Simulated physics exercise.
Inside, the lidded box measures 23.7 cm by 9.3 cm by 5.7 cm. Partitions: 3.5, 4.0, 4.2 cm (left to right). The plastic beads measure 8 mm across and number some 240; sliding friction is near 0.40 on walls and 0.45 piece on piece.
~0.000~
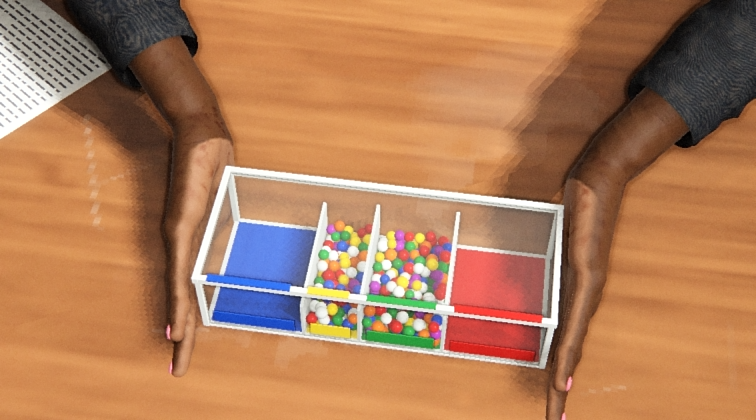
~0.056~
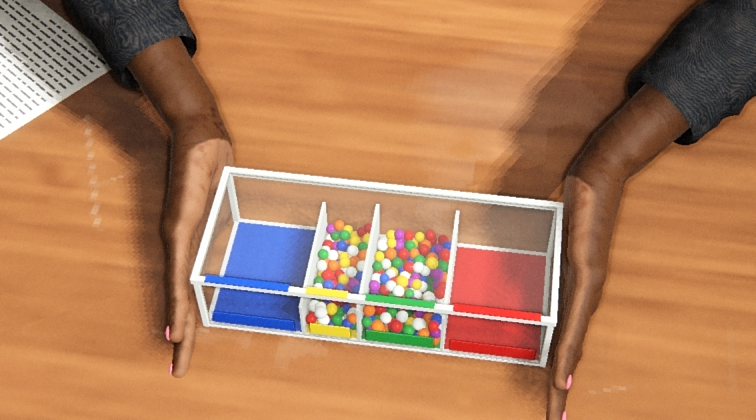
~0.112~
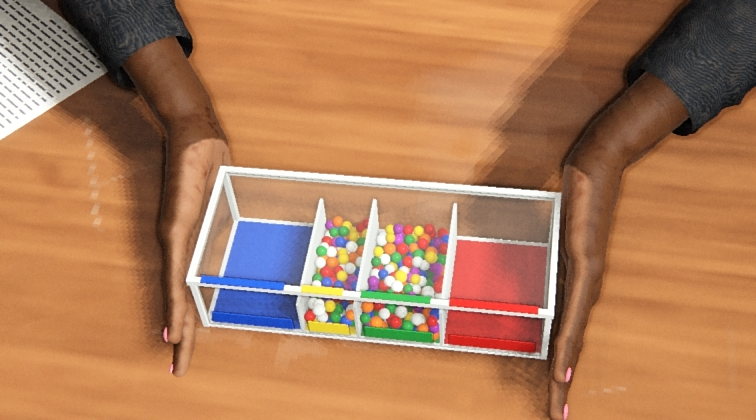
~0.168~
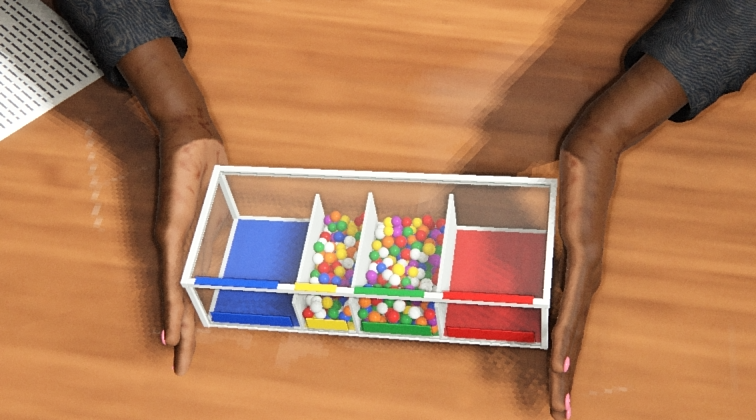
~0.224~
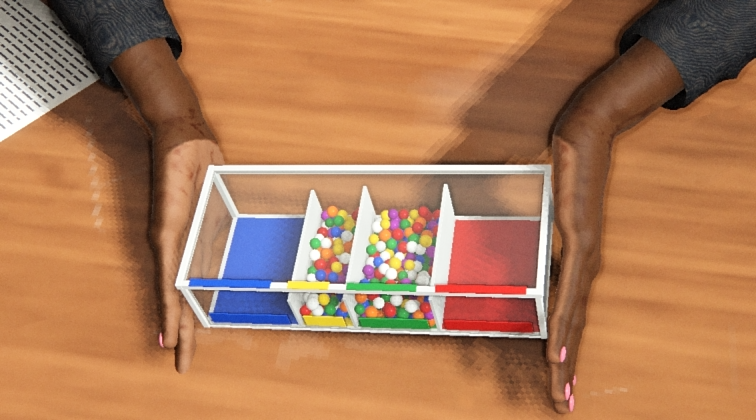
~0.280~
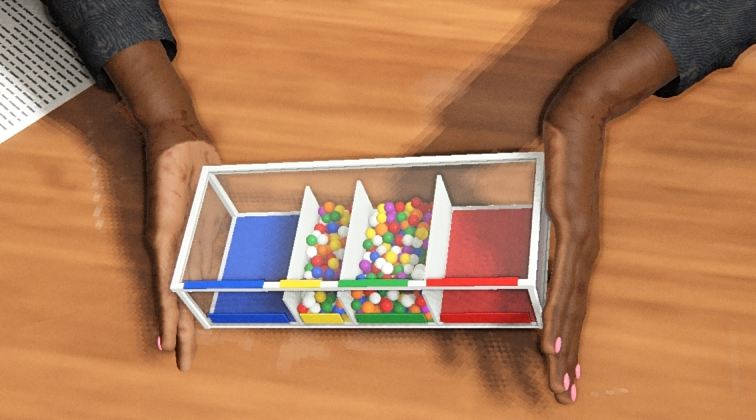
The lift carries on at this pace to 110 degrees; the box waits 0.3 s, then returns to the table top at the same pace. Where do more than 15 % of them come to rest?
Red no, blue yes, green yes, yellow no.
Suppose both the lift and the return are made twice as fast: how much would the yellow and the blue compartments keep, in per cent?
Yellow 10, blue 50.
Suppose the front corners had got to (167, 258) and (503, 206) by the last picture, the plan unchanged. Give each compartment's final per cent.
Red 0, blue 60, green 35, yellow 5.
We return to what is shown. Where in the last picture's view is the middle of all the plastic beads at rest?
At about (282, 296).
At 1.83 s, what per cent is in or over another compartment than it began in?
Some 50 per cent.
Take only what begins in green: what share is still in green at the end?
Some 50 per cent.
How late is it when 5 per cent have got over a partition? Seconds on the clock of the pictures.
At about 1.40 s.
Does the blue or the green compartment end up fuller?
It is the blue one.
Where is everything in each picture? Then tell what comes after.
The first picture shows box tilt 0 degrees, front corners at (199, 277) and (551, 321); green 60 %, yellow 40 %.
The second picture shows box tilt 1 degrees, front corners at (198, 278) and (550, 319).
The third picture shows box tilt 4 degrees, front corners at (194, 279) and (548, 311), lowest corner left front.
The fourth picture shows box tilt 7 degrees, front corners at (189, 280) and (543, 301), lowest corner left front.
The fifth picture shows box tilt 11 degrees, front corners at (183, 282) and (536, 291), lowest corner left front.
The sixth picture shows box tilt 15 degrees, front corners at (179, 285) and (529, 281), lowest corner left front; green 60 %, yellow 40 %. The box's pace is about 70 degrees a second.
Then, at 1.83 s, tilt 110 degrees; blue 45 %, green 35 %, yellow 20 %.
After 2.86 s, tilt 55 degrees; blue 60 %, green 35 %, yellow 5 %.
After 3.87 s, tilt 0 degrees; blue 60 %, green 30 %, yellow 10 %.
In the end, at 4.4 s, red 0 %, blue 60 %, green 30 %, yellow 10 %.
